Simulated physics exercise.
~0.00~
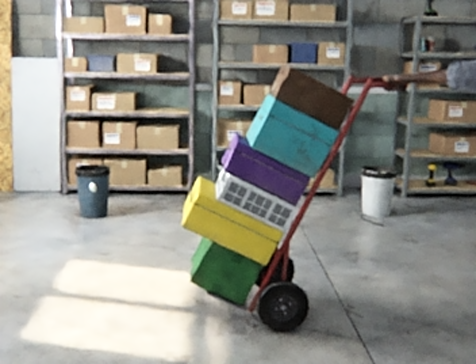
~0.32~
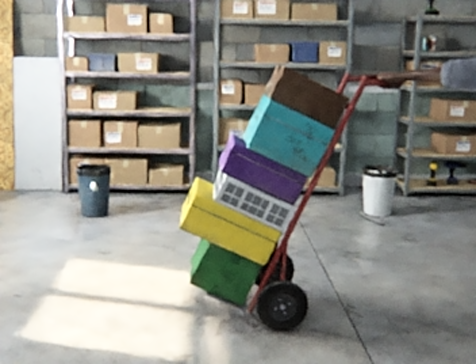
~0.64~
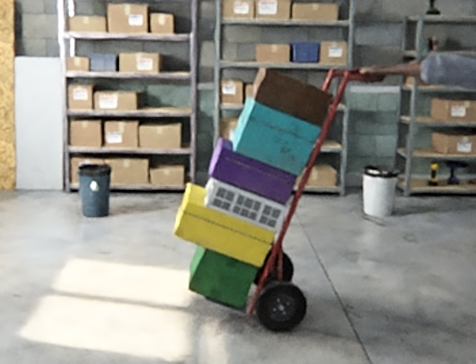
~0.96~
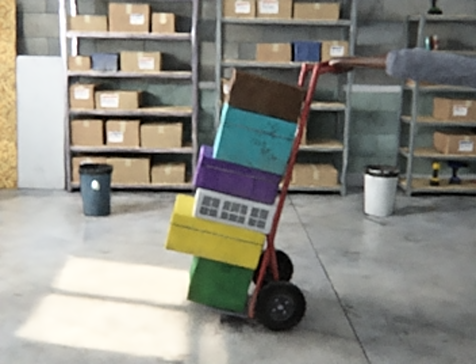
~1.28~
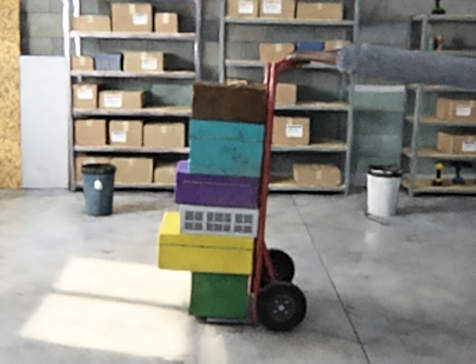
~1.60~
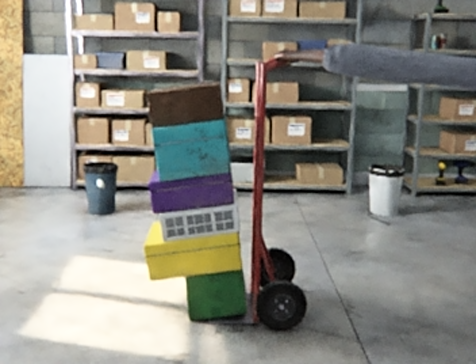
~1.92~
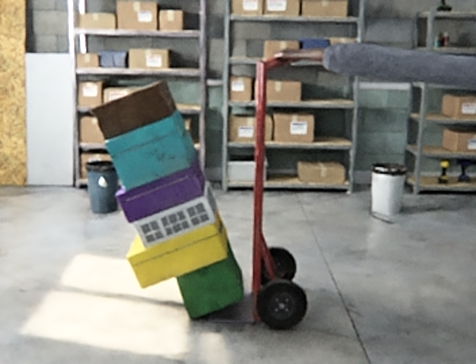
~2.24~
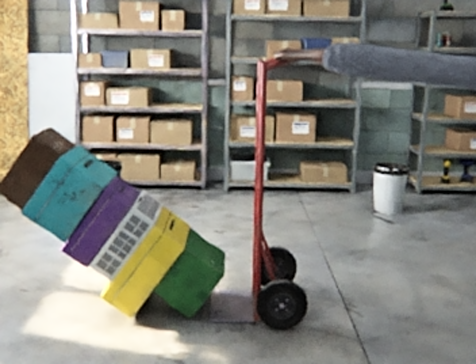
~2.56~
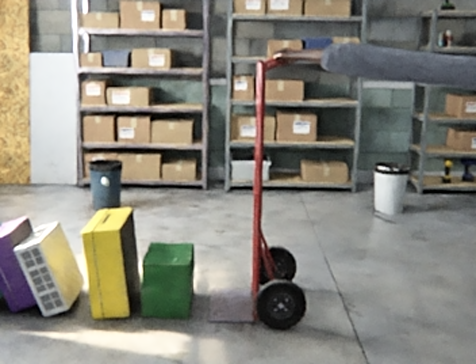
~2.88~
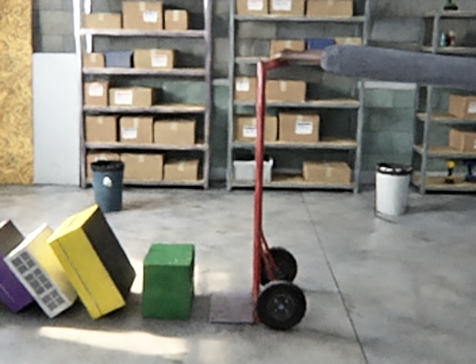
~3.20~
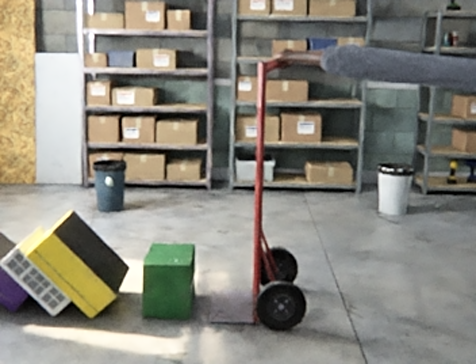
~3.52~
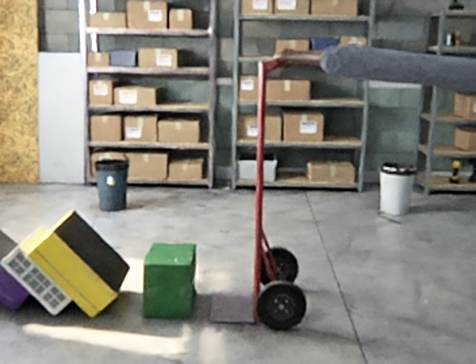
Storage room with shelved cartons, a sleeved arm tilting a red sack truck upright, its colourful stacked boxes toppling left onto the floor.
